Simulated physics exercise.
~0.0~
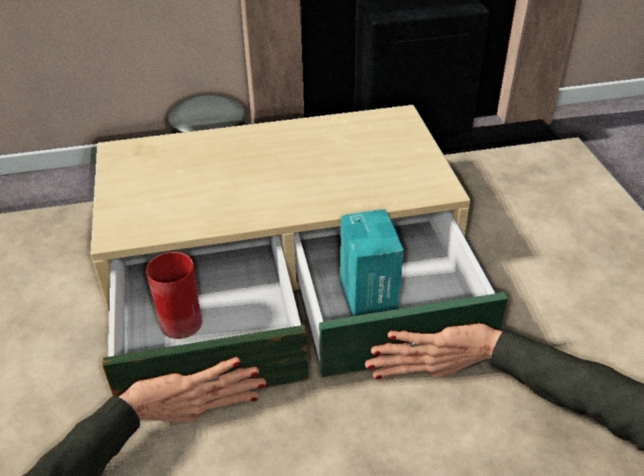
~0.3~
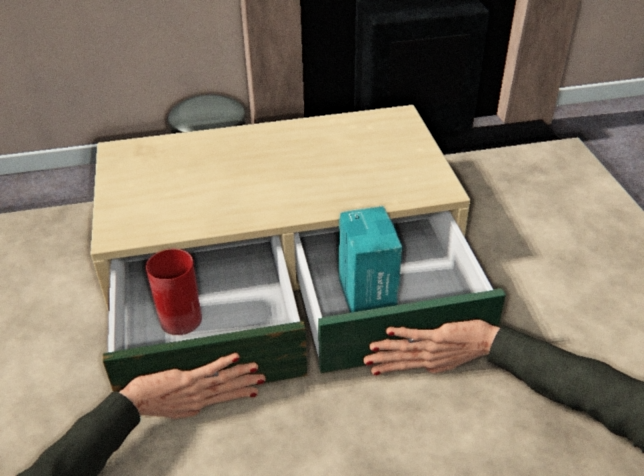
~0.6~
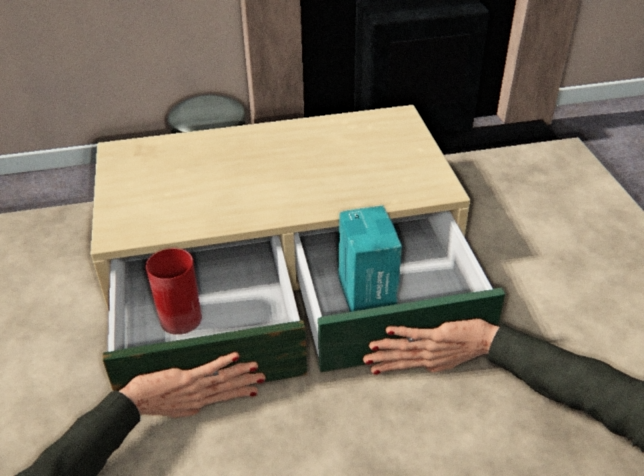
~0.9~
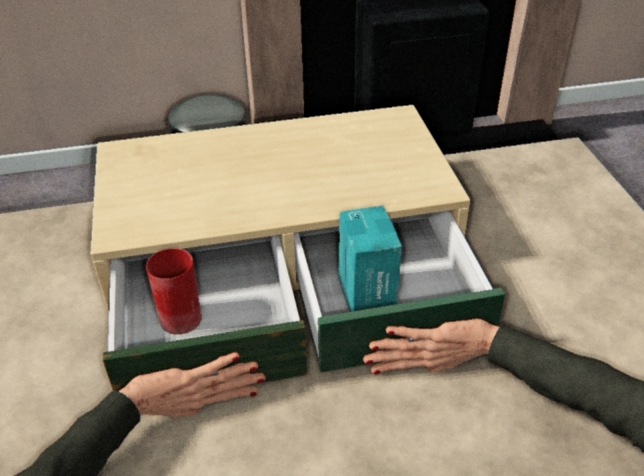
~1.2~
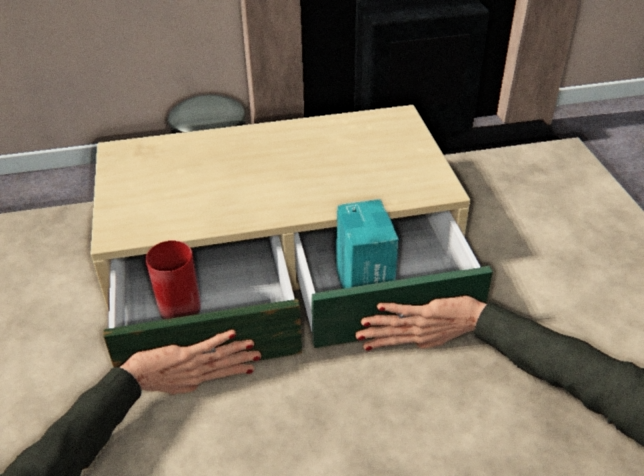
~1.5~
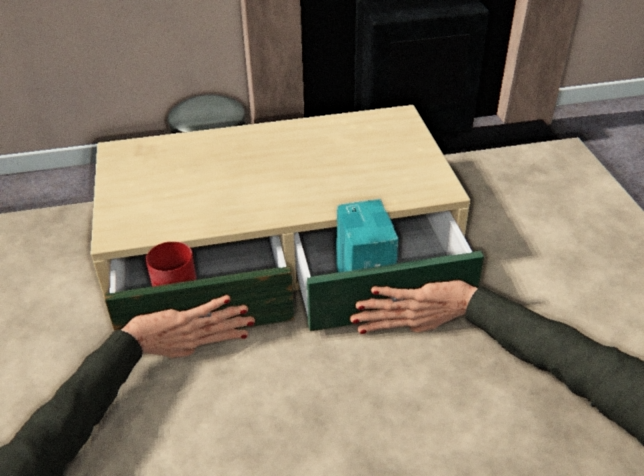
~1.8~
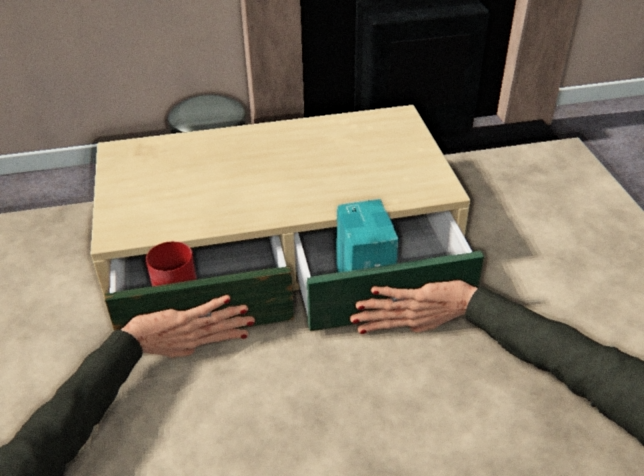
Two hands pushing side-by-side green-fronted drawers holding a red beaker and turquoise box partway into a wooden chest, both staying ajar.
